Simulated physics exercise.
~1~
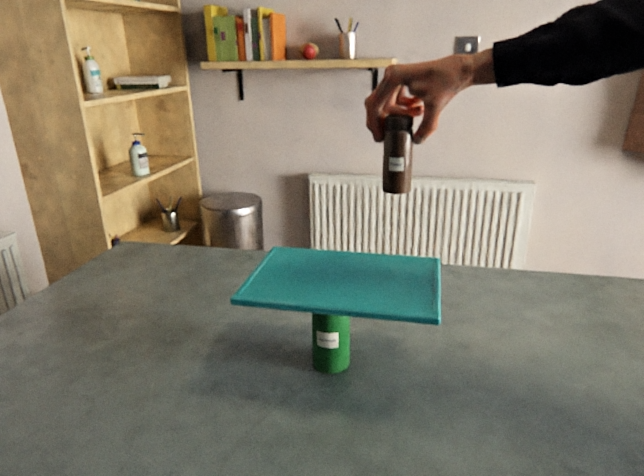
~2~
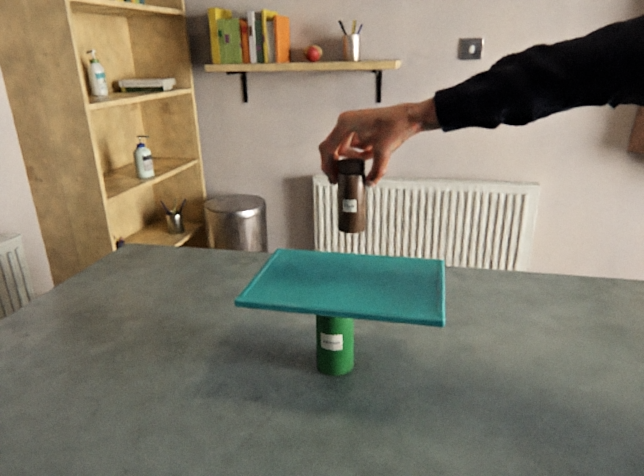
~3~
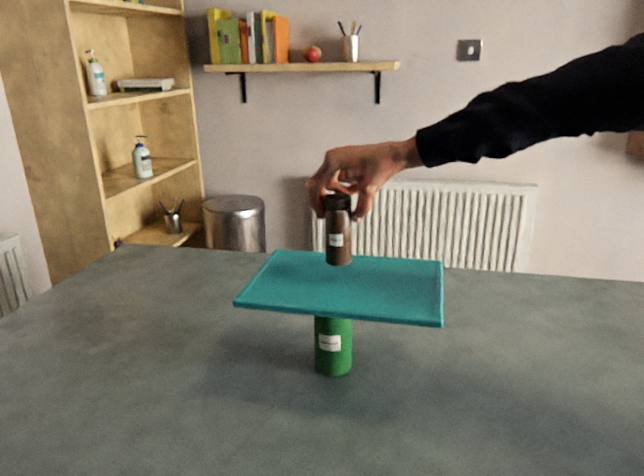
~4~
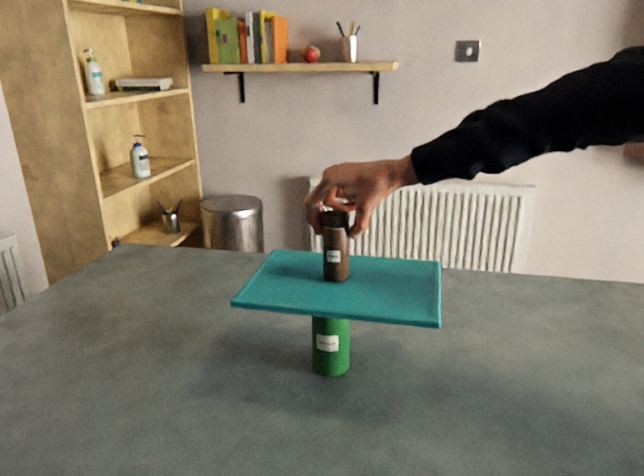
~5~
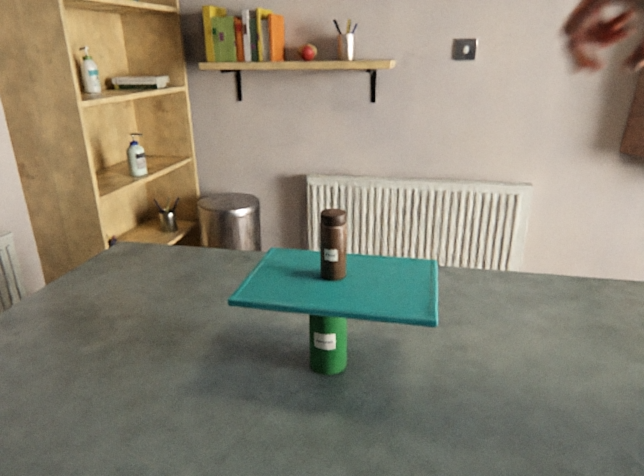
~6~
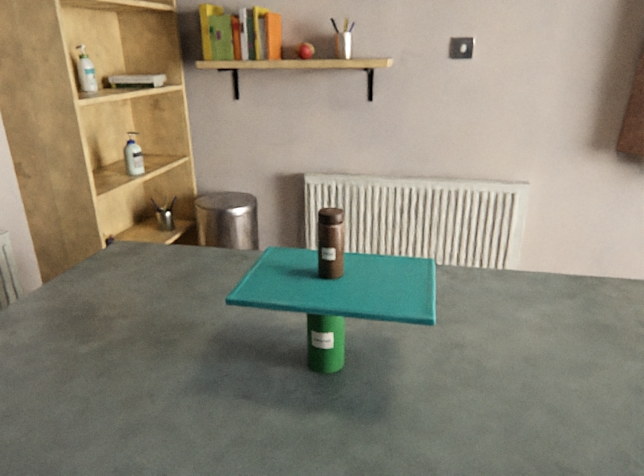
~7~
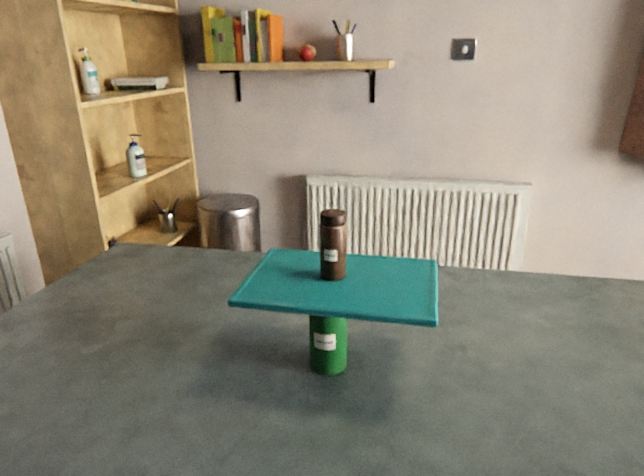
A hand lowers a brown shaker onto a turquoise lid atop a green jar, which holds.
